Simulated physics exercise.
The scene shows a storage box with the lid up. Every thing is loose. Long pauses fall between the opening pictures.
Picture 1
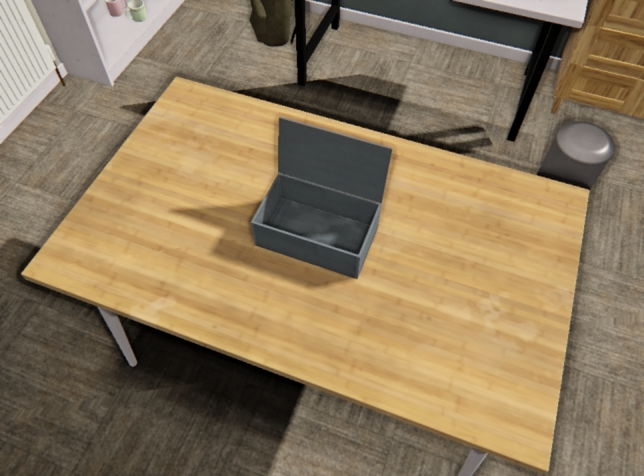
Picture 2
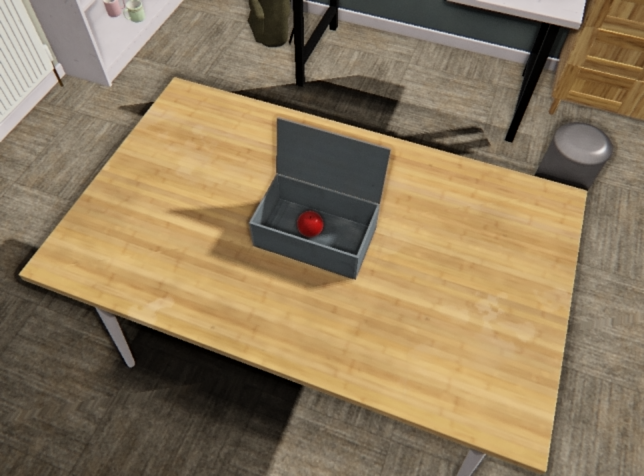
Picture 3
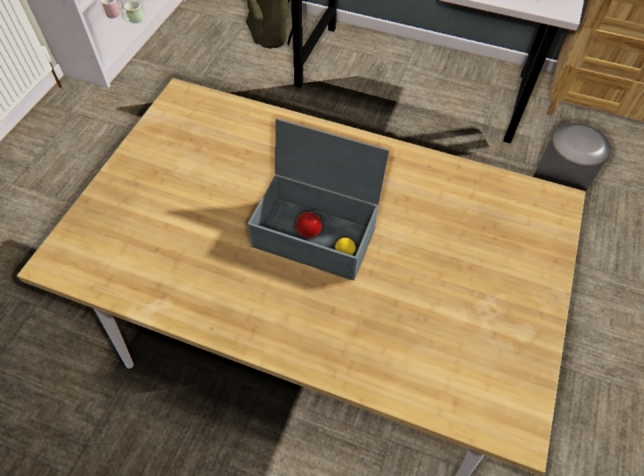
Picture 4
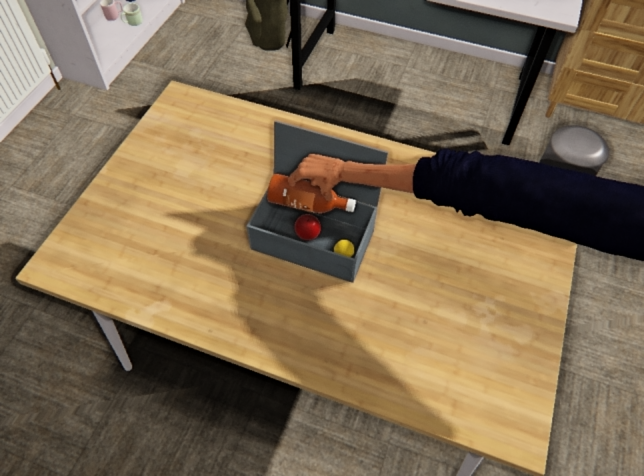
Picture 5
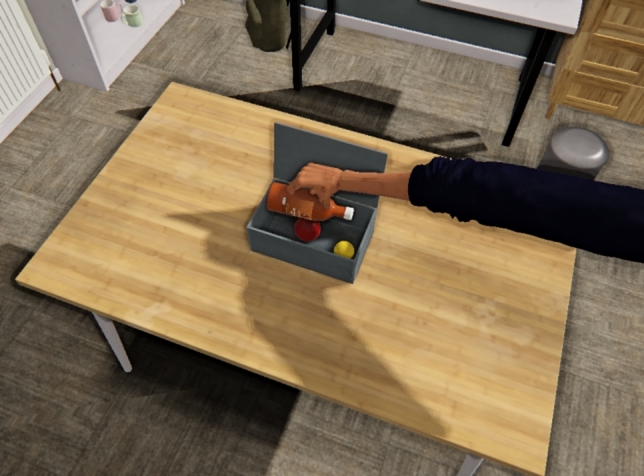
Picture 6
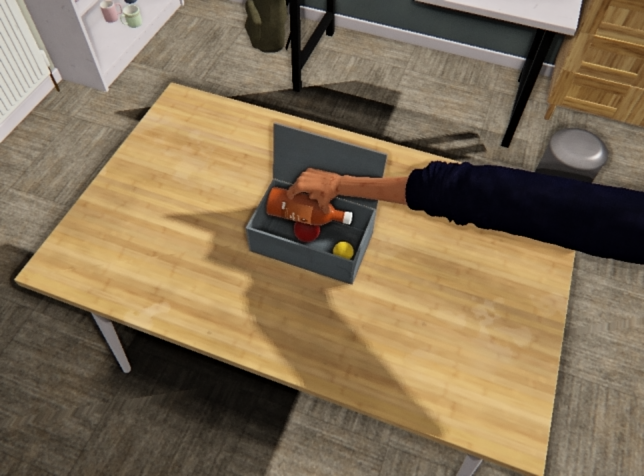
A red apple appears in an open grey box on a wooden table, followed by a small yellow object to its right. A dark-sleeved arm then reaches in from the right, gripping an orange bottle on its side, and lowers it slightly into the box, partly covering the apple.
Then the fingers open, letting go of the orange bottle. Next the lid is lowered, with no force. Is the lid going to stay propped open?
No, I expect the lid to settle home.
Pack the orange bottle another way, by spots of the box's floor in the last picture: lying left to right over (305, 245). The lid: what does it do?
Then the box lid comes to rest down.
Then, 0.60 s after the last picture, orange bottle rolled about its own width near (314, 220); red apple rolled a little.
Then, 1.50 s after the last picture, lid 65° above the rim; orange bottle rolled about its own width near (314, 221); red apple rolled about its own width.
Then, 1.90 s after the last picture, lid 22° above the rim; orange bottle rolled about its own width near (314, 220); red apple rolled about its own width.
At rest, lid shut; moved from the start, red apple and orange bottle; yellow lemon in place. Seen from the same camera at the end, orange bottle near (314, 219).
